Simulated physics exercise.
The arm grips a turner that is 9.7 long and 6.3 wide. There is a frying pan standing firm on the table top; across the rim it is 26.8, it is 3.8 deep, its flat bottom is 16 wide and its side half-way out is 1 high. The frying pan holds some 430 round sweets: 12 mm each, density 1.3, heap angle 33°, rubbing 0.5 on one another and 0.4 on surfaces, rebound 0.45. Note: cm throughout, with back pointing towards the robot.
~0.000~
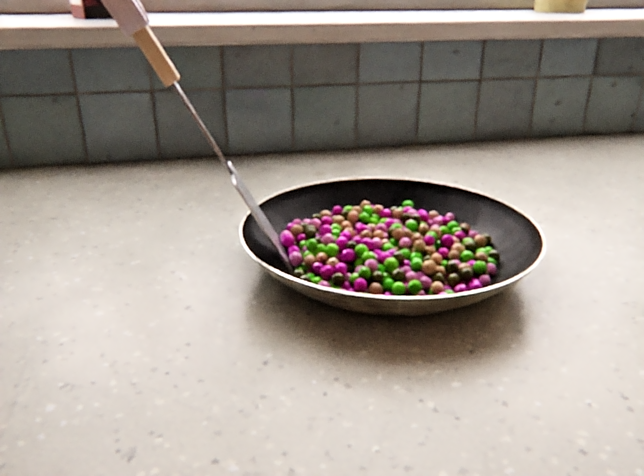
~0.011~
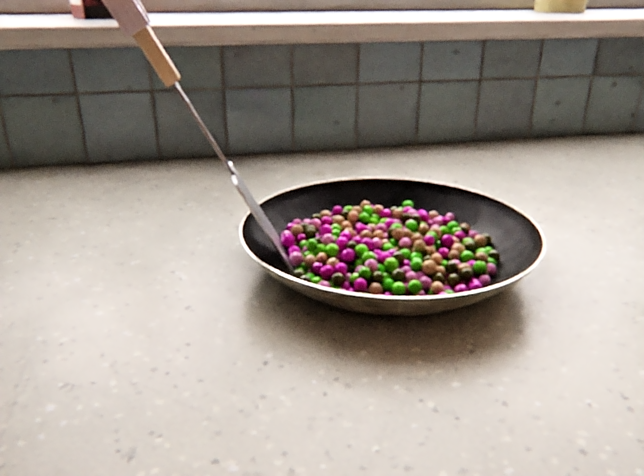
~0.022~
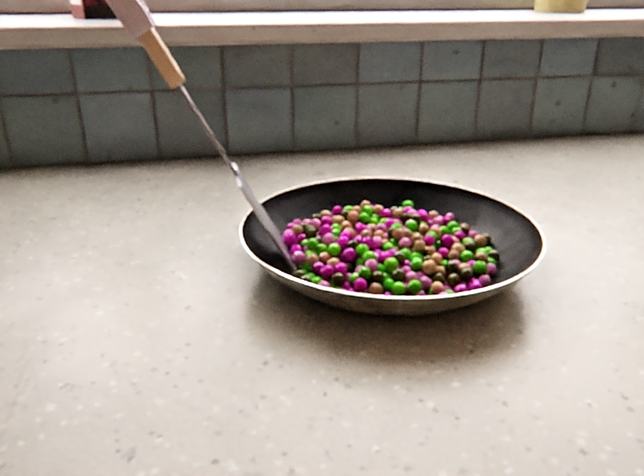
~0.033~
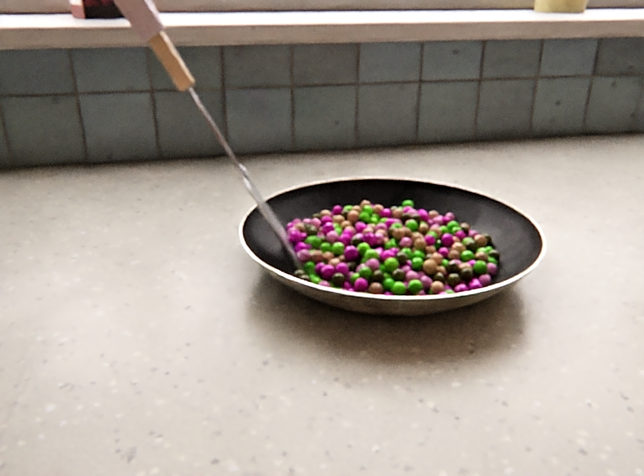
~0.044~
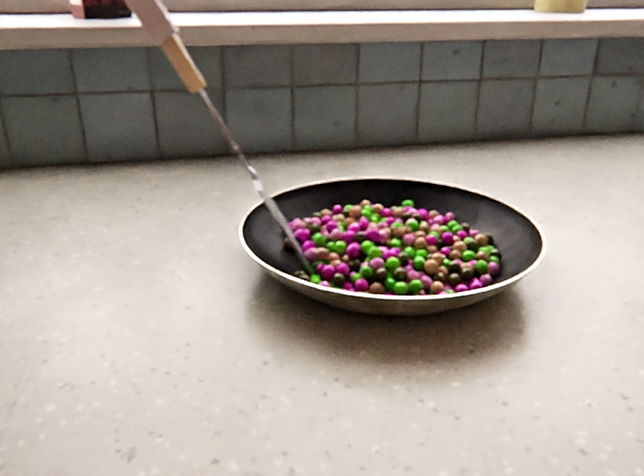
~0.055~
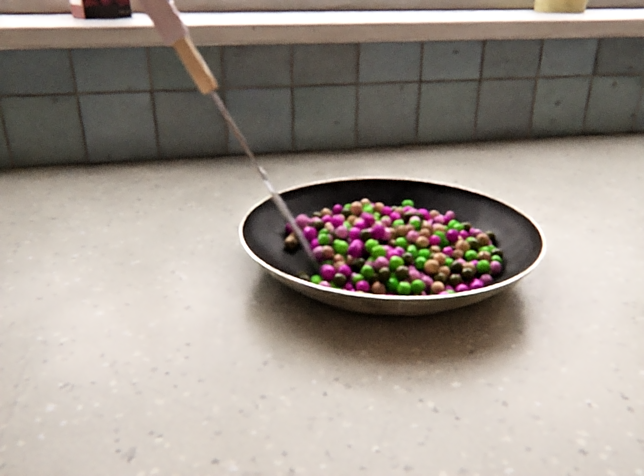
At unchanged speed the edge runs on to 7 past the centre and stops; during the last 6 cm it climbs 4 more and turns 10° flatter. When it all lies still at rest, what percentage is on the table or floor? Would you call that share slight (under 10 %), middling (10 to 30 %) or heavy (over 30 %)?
It is slight.
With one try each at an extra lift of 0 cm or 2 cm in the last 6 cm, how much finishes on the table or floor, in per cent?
Try one gives about 0 in a hundred, try two about 0 in a hundred.
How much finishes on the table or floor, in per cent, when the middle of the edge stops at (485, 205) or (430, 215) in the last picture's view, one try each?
First try roughly 15 percent, second roughly 0 percent.
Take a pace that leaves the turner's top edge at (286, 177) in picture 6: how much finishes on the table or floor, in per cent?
Near 20 in a hundred.
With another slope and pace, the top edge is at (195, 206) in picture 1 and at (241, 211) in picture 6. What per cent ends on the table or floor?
15 per cent.
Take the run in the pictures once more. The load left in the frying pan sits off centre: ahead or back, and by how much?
The kept load is shifted forward by about 3.5 cm.
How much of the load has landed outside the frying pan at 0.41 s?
About 5 per cent.
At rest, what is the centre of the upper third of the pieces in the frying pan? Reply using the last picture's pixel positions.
Pixel estimate: About (470, 227).
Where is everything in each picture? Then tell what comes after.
The first picture shows the turner top edge at (232, 173), sloping 62°; upper third of the load around (385, 240), from x 285 to 495, top at y 205; 426 in the frying pan.
The second picture shows the turner top edge at (232, 173), sloping 62°; upper third of the load around (385, 240), from x 285 to 495, top at y 205.
The third picture shows the turner top edge at (236, 174), sloping 62°; upper third of the load around (385, 240), from x 290 to 495, top at y 205.
The fourth picture shows the turner top edge at (244, 176), sloping 62°; upper third of the load around (379, 240), from x 290 to 495, top at y 205.
The fifth picture shows the turner top edge at (255, 178), sloping 62°; upper third of the load around (378, 238), from x 290 to 495, top at y 205.
The sixth picture shows the turner top edge at (265, 178), sloping 62°; upper third of the load around (379, 236), from x 290 to 495, top at y 205; 426 in the frying pan.
After 0.12 s, sloping 62°, highest piece 5 above the table; 426 in the frying pan.
After 0.18 s, sloping 59°, highest piece 6 above the table; 426 in the frying pan.
After 0.41 s, sloping 52°, highest piece 5 above the table; 403 in the frying pan, 22 on the table or floor, 1 on the blade or in flight.
After 1.46 s, sloping 52°, highest piece 5 above the table; 403 in the frying pan, 23 on the table or floor.
In the end, 403 in the frying pan, 23 on the table or floor. That is 5 % on the table or floor.
